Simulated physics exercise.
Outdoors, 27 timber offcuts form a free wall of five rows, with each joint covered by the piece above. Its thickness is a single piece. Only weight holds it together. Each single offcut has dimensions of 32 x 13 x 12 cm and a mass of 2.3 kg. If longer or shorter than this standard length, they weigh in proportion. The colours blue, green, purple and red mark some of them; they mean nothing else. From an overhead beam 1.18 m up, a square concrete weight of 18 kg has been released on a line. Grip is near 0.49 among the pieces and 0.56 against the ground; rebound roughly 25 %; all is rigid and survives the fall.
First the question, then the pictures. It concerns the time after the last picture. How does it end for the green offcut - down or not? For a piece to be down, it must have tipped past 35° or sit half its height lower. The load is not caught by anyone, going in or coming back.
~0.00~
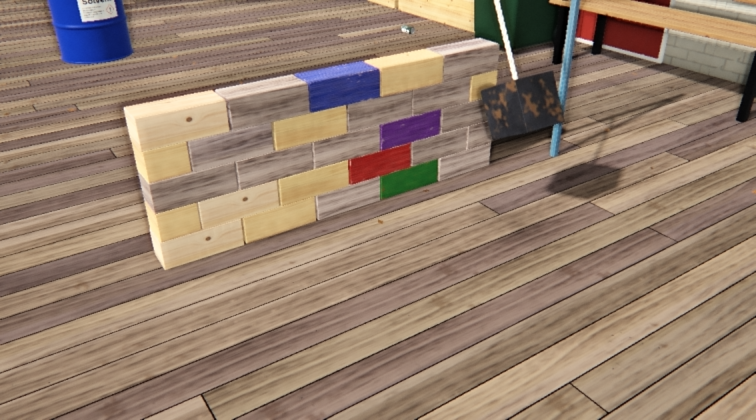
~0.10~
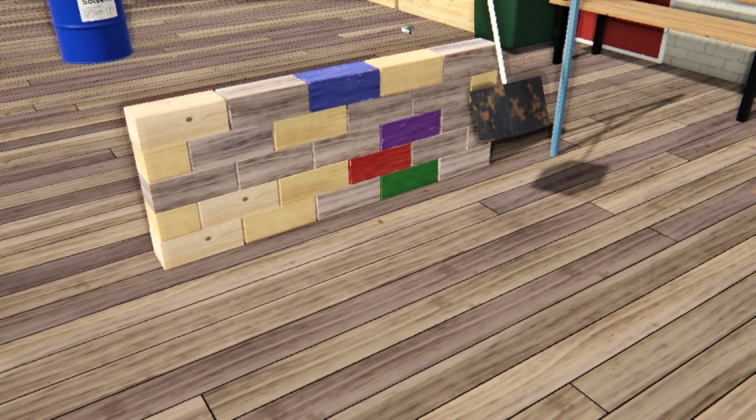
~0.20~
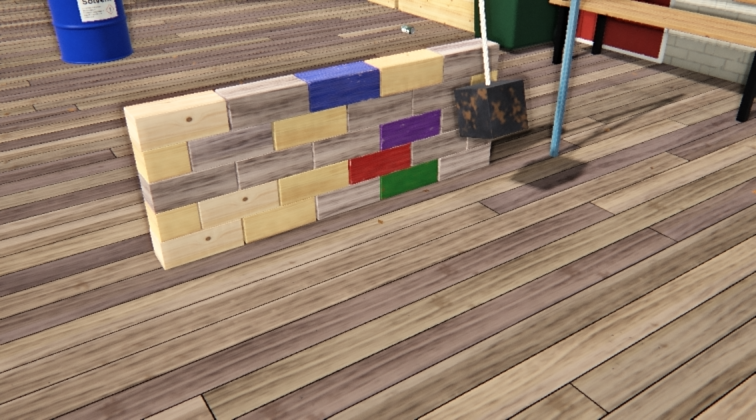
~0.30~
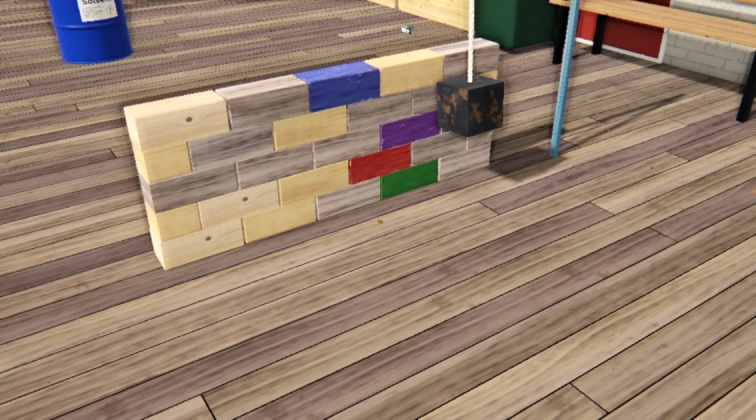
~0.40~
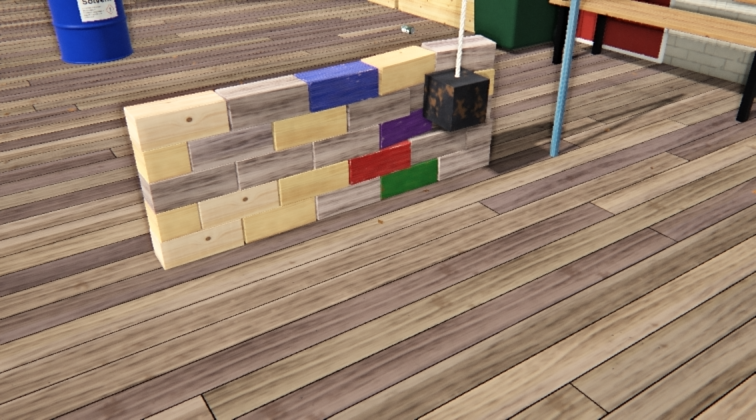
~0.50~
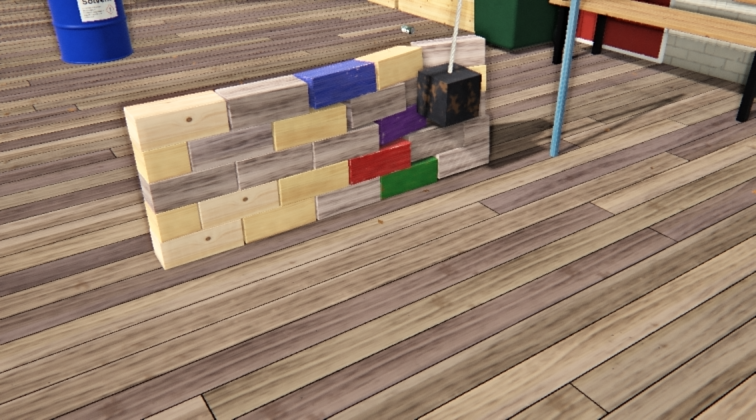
It ends not down.
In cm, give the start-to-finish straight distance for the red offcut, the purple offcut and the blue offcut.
Moved: Red 0, purple 35, blue 90.
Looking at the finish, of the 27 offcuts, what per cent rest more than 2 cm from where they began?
I count 40 % as shifted.
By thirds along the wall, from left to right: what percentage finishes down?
Left third 0 percent, middle third 30 percent, right third 90 percent.
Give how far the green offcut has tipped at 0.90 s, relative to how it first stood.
Close to 0° of tilt compared with the start.
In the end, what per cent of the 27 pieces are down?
Estimate: Close to 40%.
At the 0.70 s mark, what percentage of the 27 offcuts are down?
By then, 0 per cent.
After 0.70 s, line 11° past plumb; none of the 27 offcuts down, 11 disturbed; green offcut unmoved; purple offcut 22° from how it stood.
After 0.90 s, line 10° past plumb; 11 of the 27 offcuts down; green offcut unmoved; purple offcut 51° from how it stood, 8 cm lower.
After 1.20 s, line plumb; 11 of the 27 offcuts down; green offcut unmoved; purple offcut on its side.
In the end (2.0 s), line 3° before plumb; 11 of the 27 offcuts down; green offcut unmoved; purple offcut on its side; blue offcut 48 cm lower. From the last view, middles, green offcut near (402, 174), purple offcut near (358, 158).
